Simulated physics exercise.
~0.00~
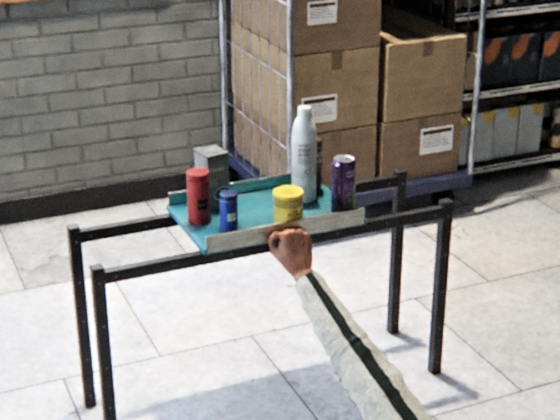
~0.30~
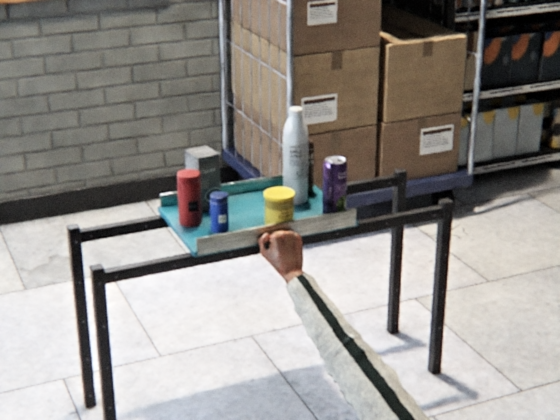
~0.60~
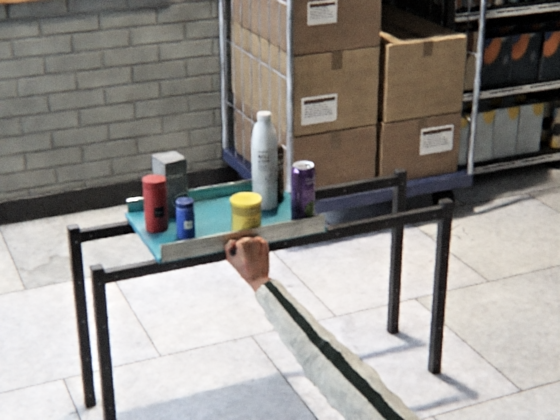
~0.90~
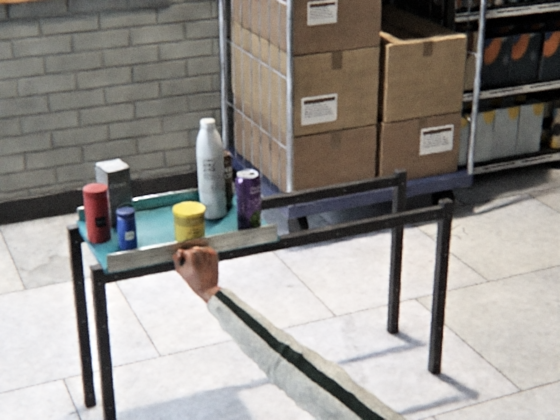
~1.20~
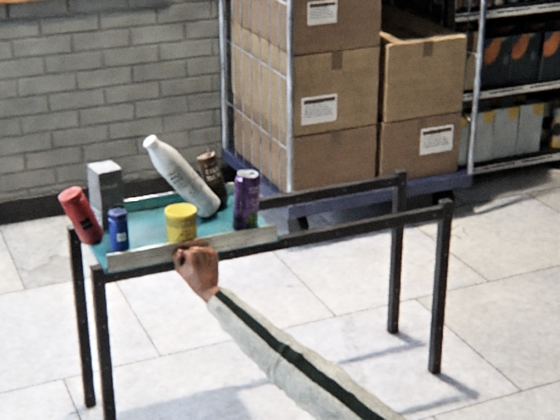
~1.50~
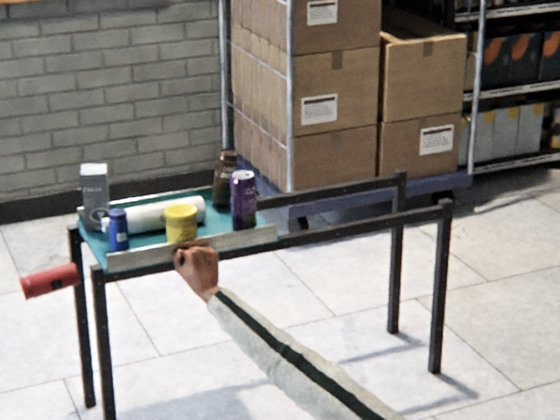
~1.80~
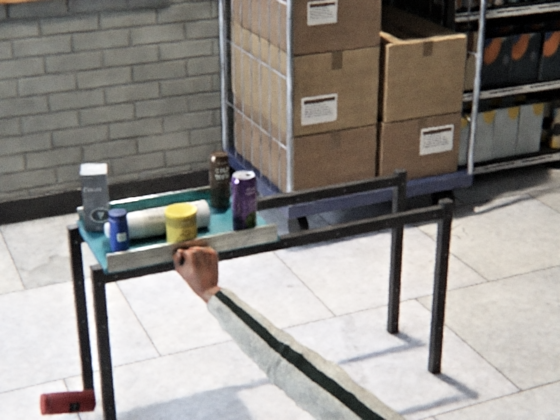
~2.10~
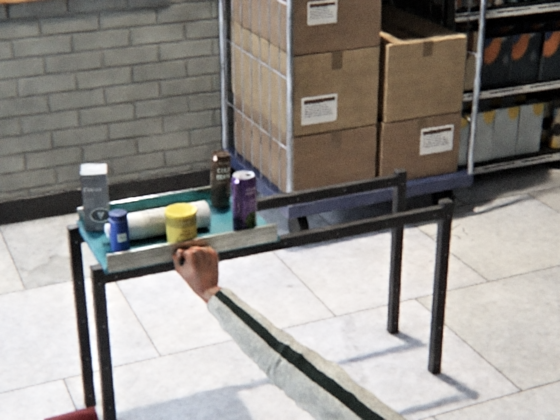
At first, a teal tray holding a tall white bottle, a red jar, a yellow tin, a grey carton, a blue shaker and cans rests on a dark metal frame, with a hand at its front edge. The hand and tray slide left along the frame, gathering pace with everything still upright. At the left end the tray halts, and the white bottle and red jar tip left. The bottle falls onto its side on the tray, while the jar drops off the left end toward the floor. The hand stays at the tray's edge as the others remain standing.
